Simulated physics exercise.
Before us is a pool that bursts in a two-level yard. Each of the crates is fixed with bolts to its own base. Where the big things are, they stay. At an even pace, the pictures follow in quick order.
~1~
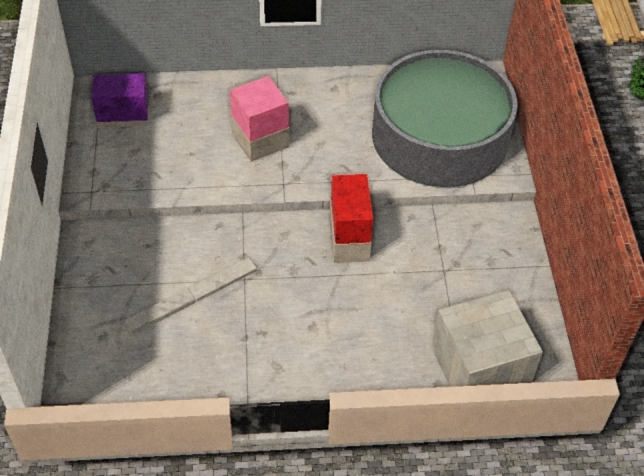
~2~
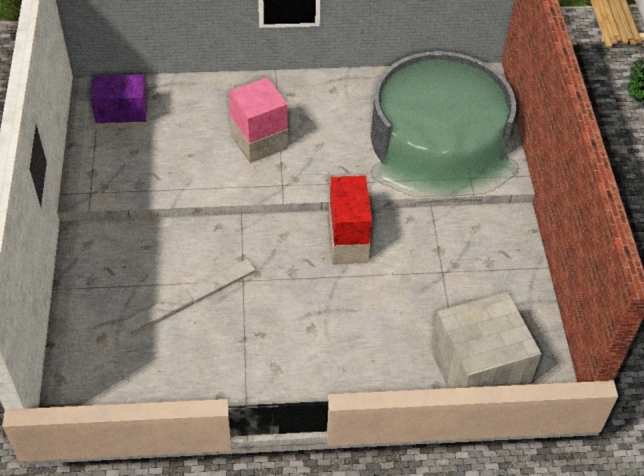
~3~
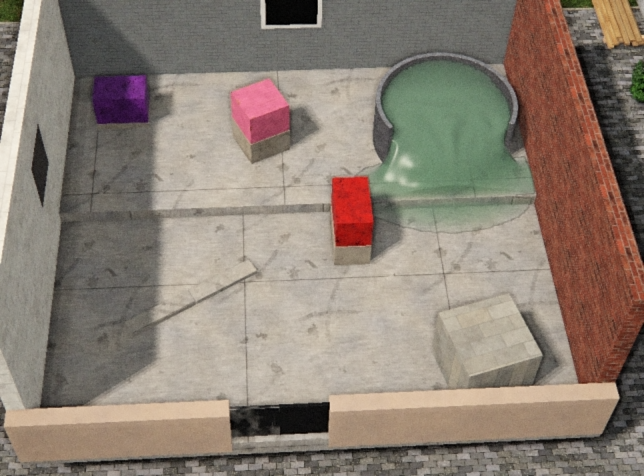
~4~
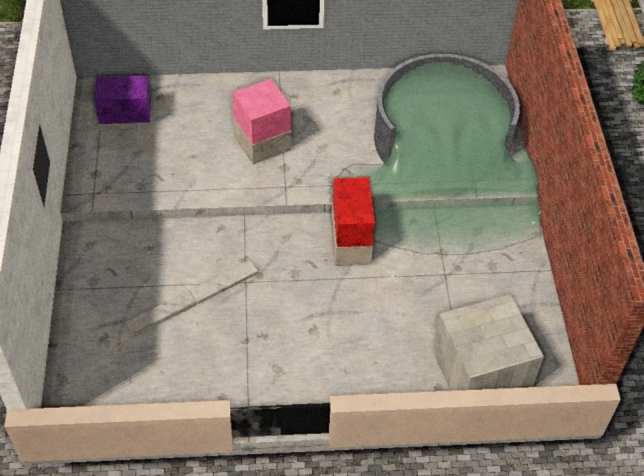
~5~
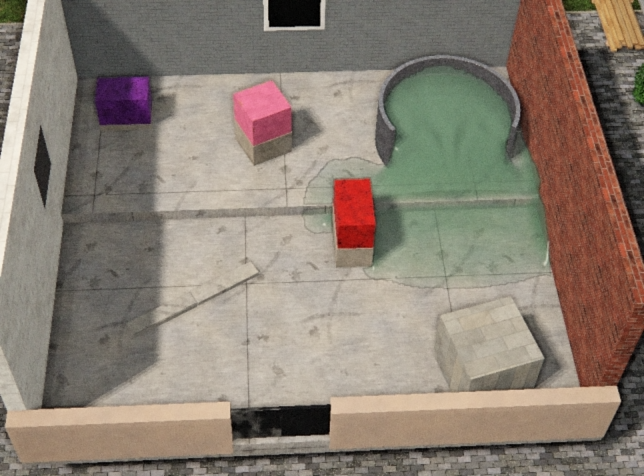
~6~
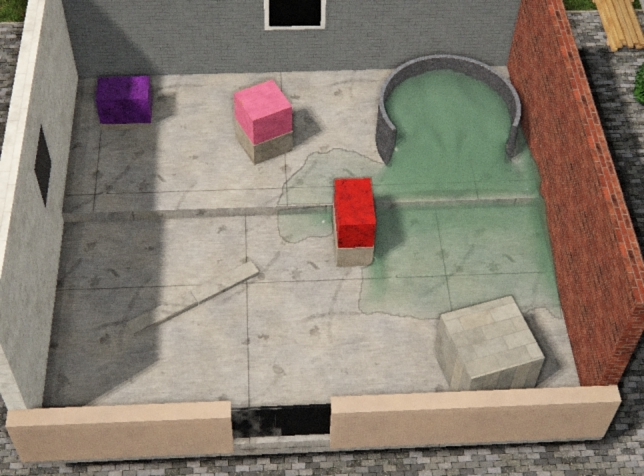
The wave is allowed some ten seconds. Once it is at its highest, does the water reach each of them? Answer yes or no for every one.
Red crate: No, it stays dry; purple crate: No, it stays dry; pink crate: No, it stays dry.
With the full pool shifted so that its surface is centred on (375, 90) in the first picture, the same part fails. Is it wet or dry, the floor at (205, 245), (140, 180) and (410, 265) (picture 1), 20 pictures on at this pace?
Results in order - swamped, left untouched, swamped.
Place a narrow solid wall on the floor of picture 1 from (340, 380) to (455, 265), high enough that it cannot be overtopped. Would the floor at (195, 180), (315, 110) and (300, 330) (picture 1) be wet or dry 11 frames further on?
As listed: Clear, not flooded, awash.
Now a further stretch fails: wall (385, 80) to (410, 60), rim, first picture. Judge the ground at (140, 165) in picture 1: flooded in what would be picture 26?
Status of the point: Soaked.
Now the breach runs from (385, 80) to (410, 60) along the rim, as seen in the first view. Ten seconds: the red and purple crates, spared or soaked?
As I see it, the red crate is not reached, and the purple crate gets reached.
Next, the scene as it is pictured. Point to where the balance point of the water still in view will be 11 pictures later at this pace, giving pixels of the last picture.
The balance point is around (445, 276).
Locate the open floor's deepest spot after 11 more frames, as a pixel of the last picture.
Near (479, 417).
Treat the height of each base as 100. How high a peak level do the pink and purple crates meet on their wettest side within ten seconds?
Roughly 10 and 0 per cent respectively.
A moment on, water covers 35 % of the floor; the red crate water round its plinth, the purple crate not reached, the pink crate water round its plinth.
Next, water covers 45 % of the floor; the red crate water round its plinth, the purple crate not reached, the pink crate water round its plinth.
Then, water covers 55 % of the floor; the red crate water round its plinth, the purple crate not reached, the pink crate water round its plinth.
Later, water covers 65 % of the floor; the red crate water round its plinth, the purple crate not reached, the pink crate water round its plinth.
In the end, water covers 60 % of the floor; the red crate stayed above the water, the purple crate stayed above the water, the pink crate stayed above the water.
